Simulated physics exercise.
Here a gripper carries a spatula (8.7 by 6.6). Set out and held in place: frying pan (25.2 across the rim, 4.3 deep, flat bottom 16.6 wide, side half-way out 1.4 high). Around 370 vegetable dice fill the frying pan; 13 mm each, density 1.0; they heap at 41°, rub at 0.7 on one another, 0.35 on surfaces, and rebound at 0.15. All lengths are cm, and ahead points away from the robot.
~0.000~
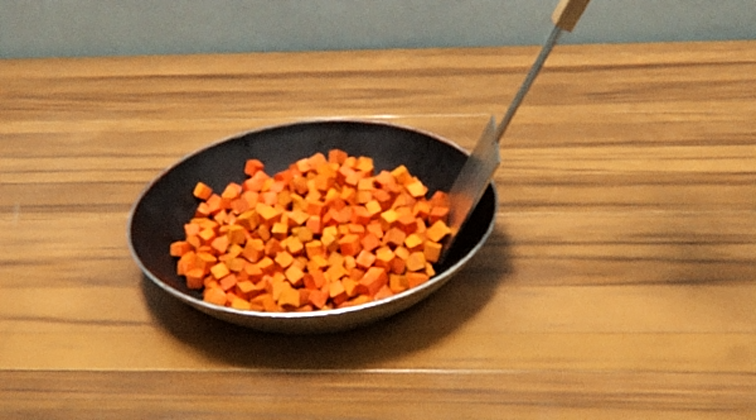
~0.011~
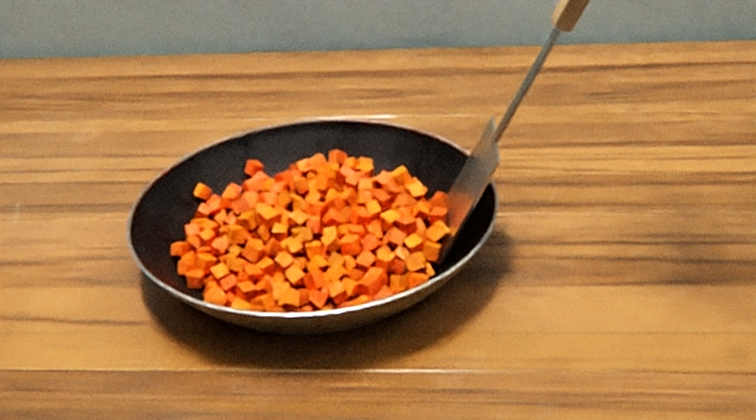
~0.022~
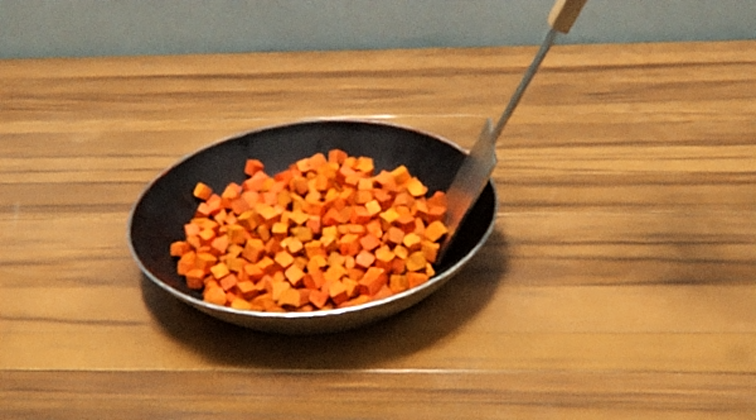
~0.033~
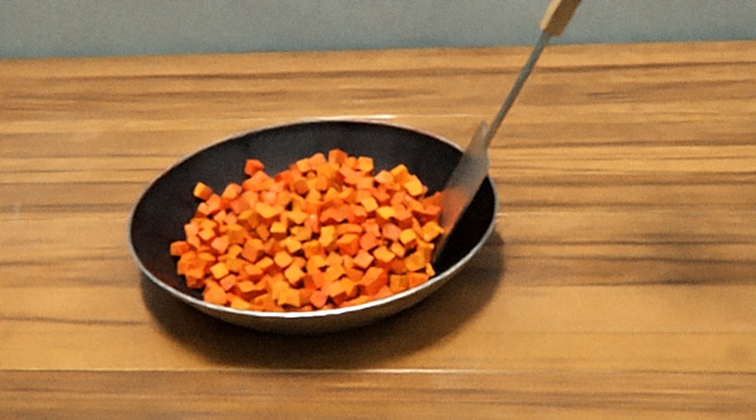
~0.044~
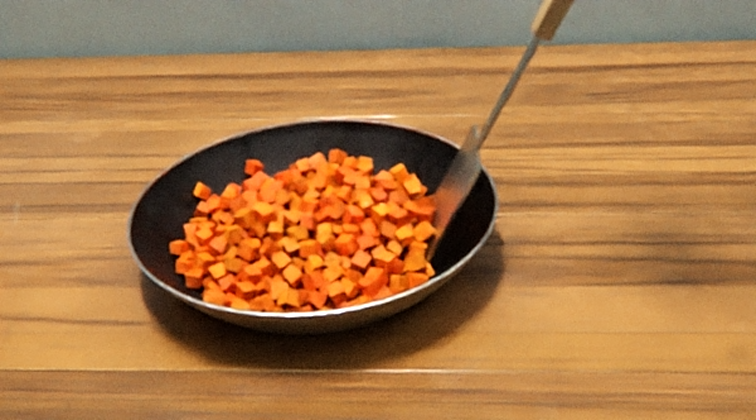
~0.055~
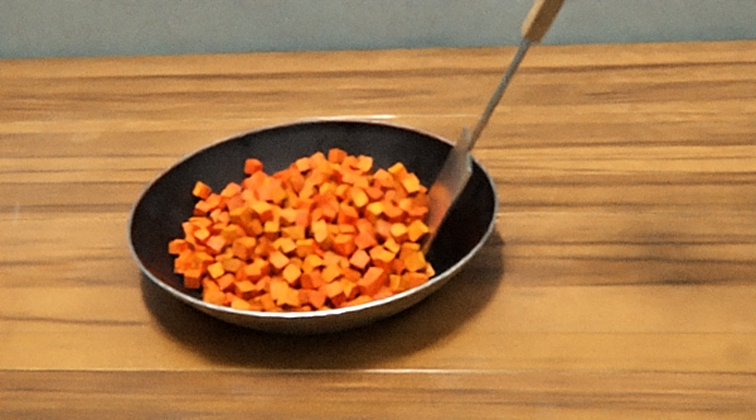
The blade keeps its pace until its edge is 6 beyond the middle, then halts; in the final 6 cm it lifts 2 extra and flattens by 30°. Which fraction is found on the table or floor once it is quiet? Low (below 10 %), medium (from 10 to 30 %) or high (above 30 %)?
Answer: Low; below 10 % of the vegetable dice finish on the table or floor.
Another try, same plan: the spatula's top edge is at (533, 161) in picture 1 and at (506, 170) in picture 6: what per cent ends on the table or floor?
About 0 per cent.
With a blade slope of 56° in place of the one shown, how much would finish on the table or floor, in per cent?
Then about 5 per cent.
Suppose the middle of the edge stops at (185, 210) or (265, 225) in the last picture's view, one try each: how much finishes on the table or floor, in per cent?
Some 15 and 0 per cent.
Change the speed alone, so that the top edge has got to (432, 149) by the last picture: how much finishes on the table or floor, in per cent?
Some 15 per cent.
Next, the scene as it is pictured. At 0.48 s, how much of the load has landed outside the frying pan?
About 5 per cent.
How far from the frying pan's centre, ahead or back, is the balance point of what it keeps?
Some 4.0 cm ahead.
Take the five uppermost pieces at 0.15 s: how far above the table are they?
Some 4 cm.
After 0.15 s, sloping 64°, highest piece 5 above the table; 370 in the frying pan.
After 0.24 s, sloping 51°, highest piece 6 above the table; 363 in the frying pan, 7 on the blade or in flight.
After 0.48 s, sloping 34°, highest piece 6 above the table; 346 in the frying pan, 24 on the table or floor.
After 1.53 s, sloping 34°, highest piece 6 above the table; 346 in the frying pan, 24 on the table or floor.
In the end, 346 in the frying pan, 24 on the table or floor. That is 6 % on the table or floor.
